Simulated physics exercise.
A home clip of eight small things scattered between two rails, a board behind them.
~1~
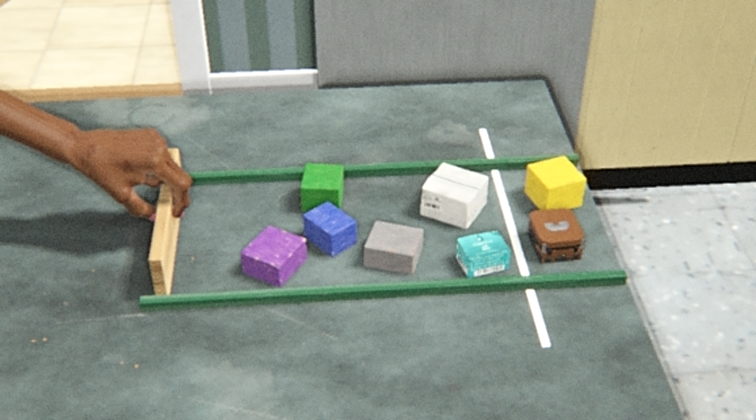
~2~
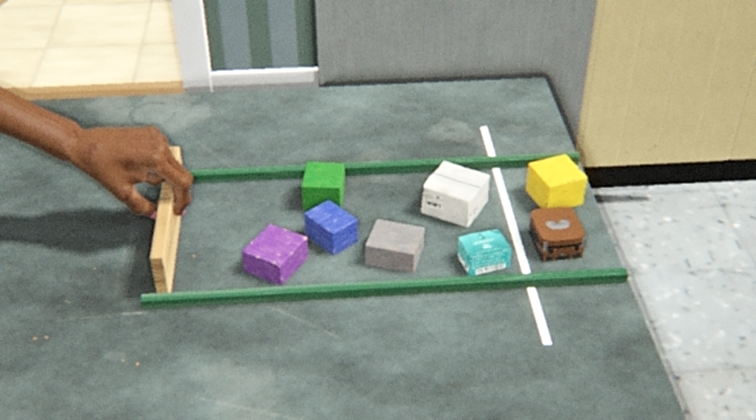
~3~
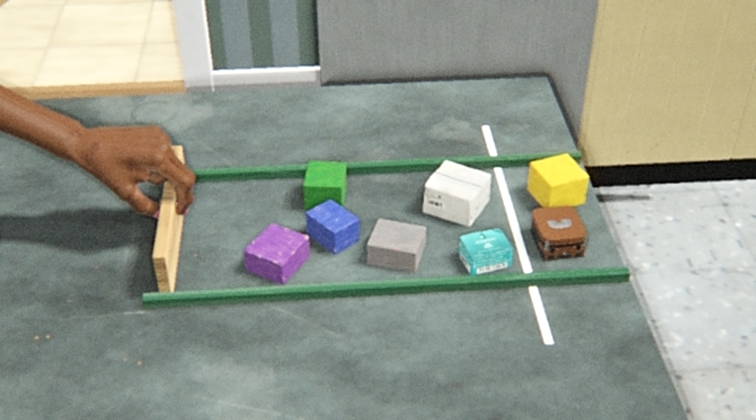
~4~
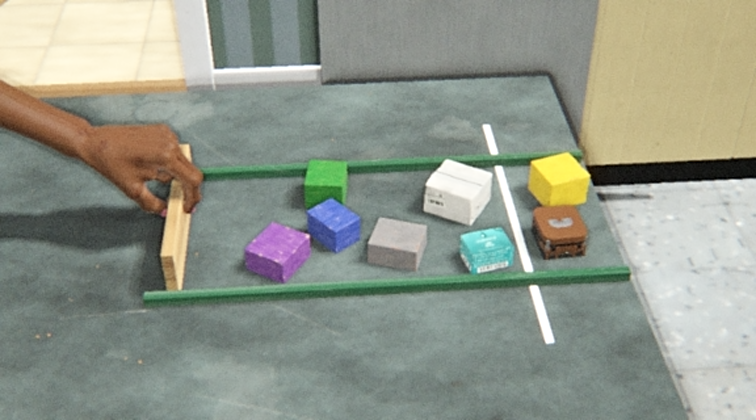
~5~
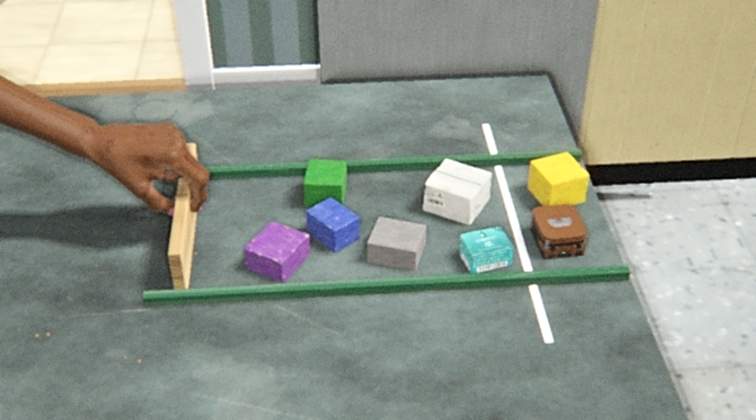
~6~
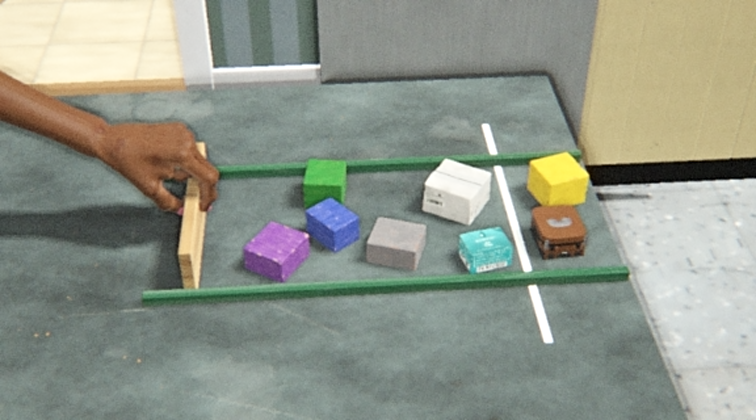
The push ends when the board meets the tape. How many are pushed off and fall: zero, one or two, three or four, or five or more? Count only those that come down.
As it turns out, the number that fall off is three or four.
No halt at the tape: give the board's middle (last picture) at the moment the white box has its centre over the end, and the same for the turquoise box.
Near (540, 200) and (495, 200).
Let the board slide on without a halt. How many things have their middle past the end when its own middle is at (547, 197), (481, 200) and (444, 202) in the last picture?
Past the end: 5, 1 and 0.
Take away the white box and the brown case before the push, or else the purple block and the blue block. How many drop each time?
The counts: 1 and 0.
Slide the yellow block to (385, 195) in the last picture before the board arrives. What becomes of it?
From there it is kept.
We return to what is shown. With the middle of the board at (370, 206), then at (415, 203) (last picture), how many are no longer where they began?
First 5, then 7.
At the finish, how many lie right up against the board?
It touches 3.
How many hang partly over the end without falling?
The number is 0.
A little later, none off yet; yellow block at rest near (557, 182); brown case at rest near (558, 232); turquoise box at rest near (486, 250).
Next, none off yet; yellow block at rest near (557, 182); brown case shifted a little near (575, 230); turquoise box shifted about its own width near (538, 250).
When it is over, the number that fall off is three or four; down, turquoise box, brown case and yellow block.
